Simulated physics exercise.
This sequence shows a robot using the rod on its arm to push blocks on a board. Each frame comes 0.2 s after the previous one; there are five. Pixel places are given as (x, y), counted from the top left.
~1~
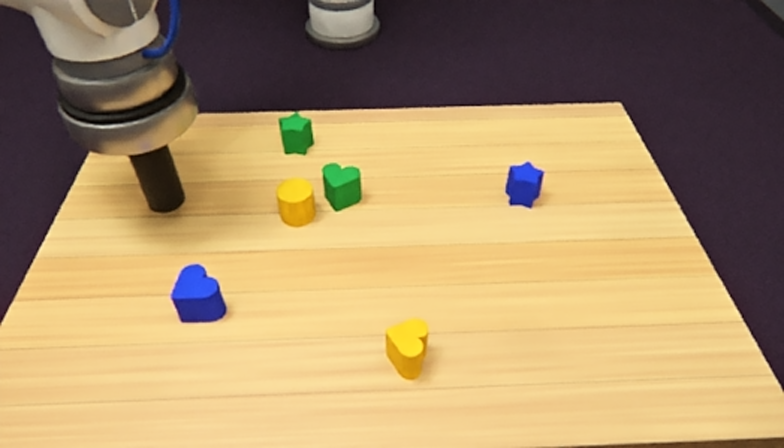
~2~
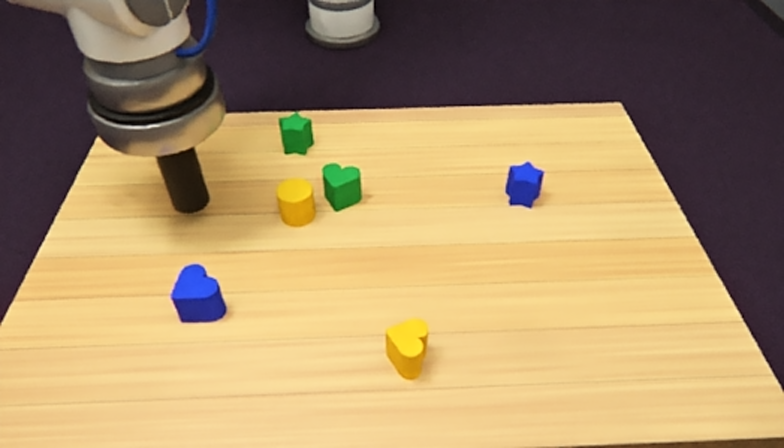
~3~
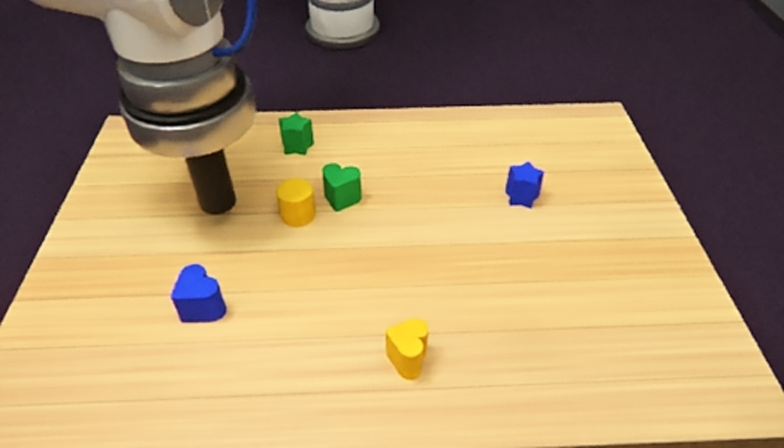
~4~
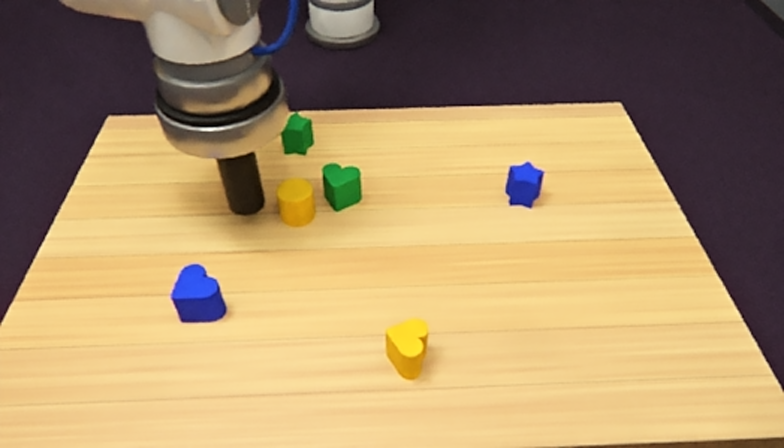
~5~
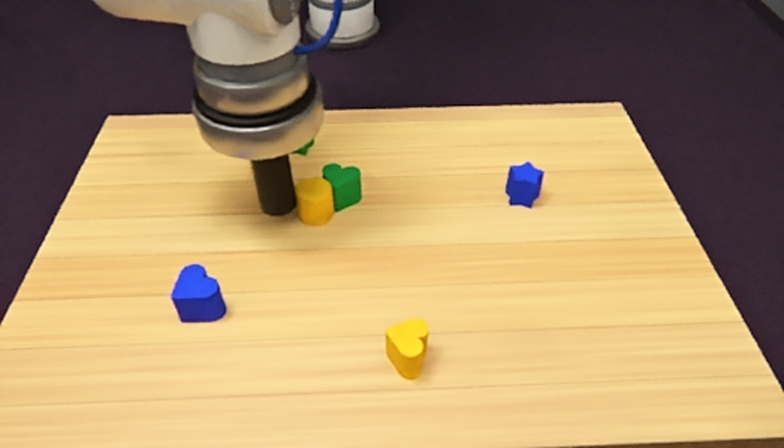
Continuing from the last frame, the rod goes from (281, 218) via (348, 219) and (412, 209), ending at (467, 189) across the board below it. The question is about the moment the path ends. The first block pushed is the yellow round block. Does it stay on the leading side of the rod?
Pushed ahead.
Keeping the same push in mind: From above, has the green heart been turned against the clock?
Yes, it checks out.
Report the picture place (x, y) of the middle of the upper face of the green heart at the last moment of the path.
The middle of the upper face of the green heart will lie at about (363, 165) in the picture.
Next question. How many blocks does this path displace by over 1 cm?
By the end, two blocks will have moved.
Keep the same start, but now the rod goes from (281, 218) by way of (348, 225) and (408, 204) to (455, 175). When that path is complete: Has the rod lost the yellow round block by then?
No.
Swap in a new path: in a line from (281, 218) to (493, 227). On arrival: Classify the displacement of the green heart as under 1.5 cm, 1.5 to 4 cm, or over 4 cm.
It is going to finish 1.5 to 4 cm from where it is now.
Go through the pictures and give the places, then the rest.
In the first picture, rod's lower end (167, 201); yellow round block (294, 189); green heart (340, 173); blue star block (527, 172).
In the second picture, rod (192, 202); blocks still.
In the third picture, rod (218, 203); blocks still.
In the fourth picture, rod (247, 204); blocks still.
In the fifth picture, rod (279, 204); yellow round block (313, 188); green heart (340, 173); blue star block (527, 172).
What follows on the original path. One third of the way, rod (347, 205); yellow round block (381, 185); green heart (363, 165), turned 65° anticlockwise.
Two thirds of the way, rod (413, 195); yellow round block (442, 170); green heart (363, 165), turned 65° anticlockwise.
At the end, rod (469, 175); yellow round block (492, 148); green heart (363, 165), turned 65° anticlockwise; blue star block still.
